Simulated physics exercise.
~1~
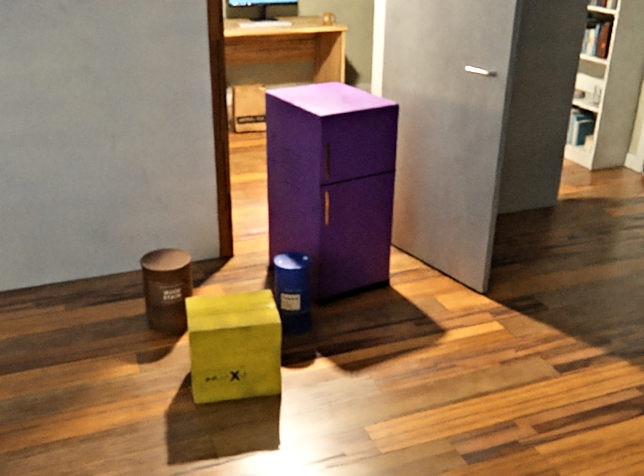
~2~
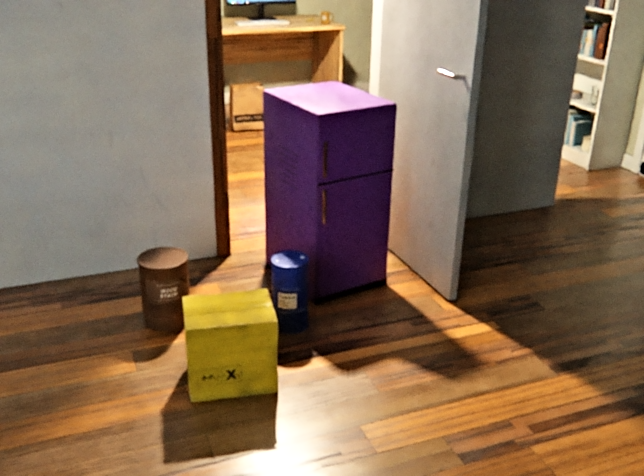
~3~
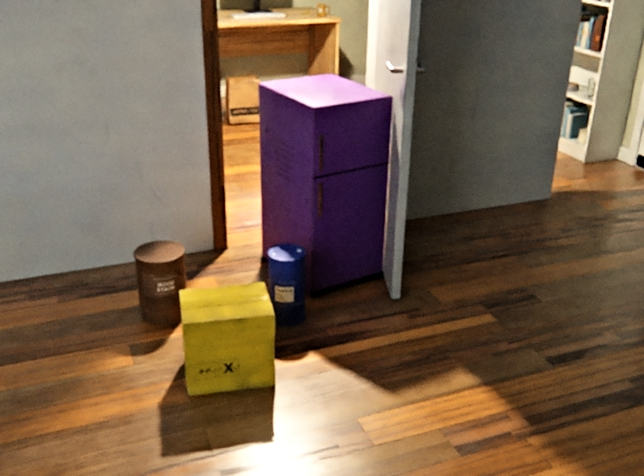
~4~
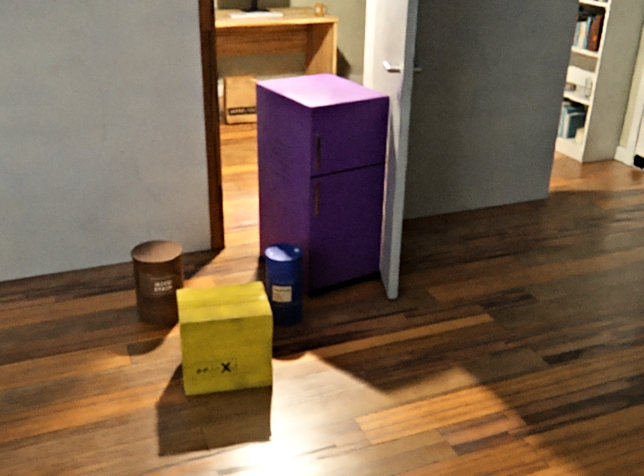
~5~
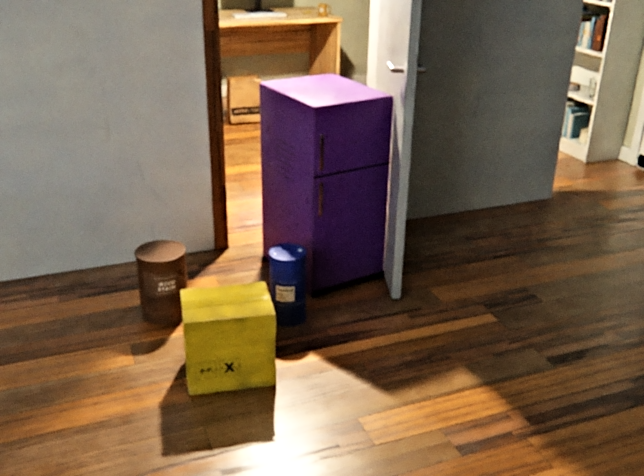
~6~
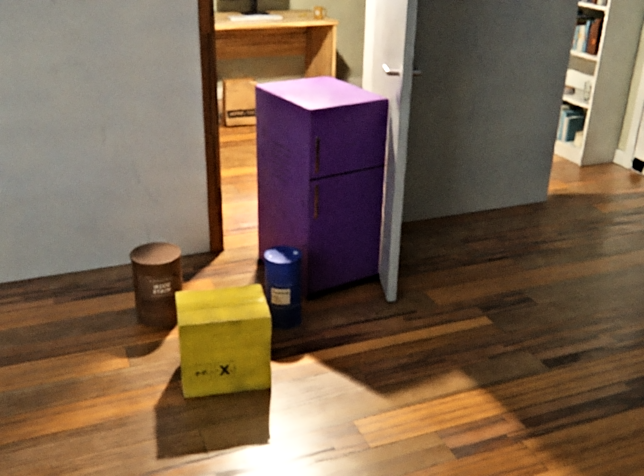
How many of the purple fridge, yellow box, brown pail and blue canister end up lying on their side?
None of them do. The fridge, box, pail and canister are all still standing upright when the door has come to rest.
A tall purple fridge stands in an open doorway in a room with a wooden floor, seen from slightly above by a gently swaying camera. In front of it are a yellow box, a brown pail on the left and a blue canister close to the fridge, while a grey door stands wide open on the right. The door swings slowly leftward, its free edge drawing in toward the fridge. It stops short of closing, right beside the fridge, and stays there. The door rests still well open, and the fridge, box, pail and canister all remain upright in their places.
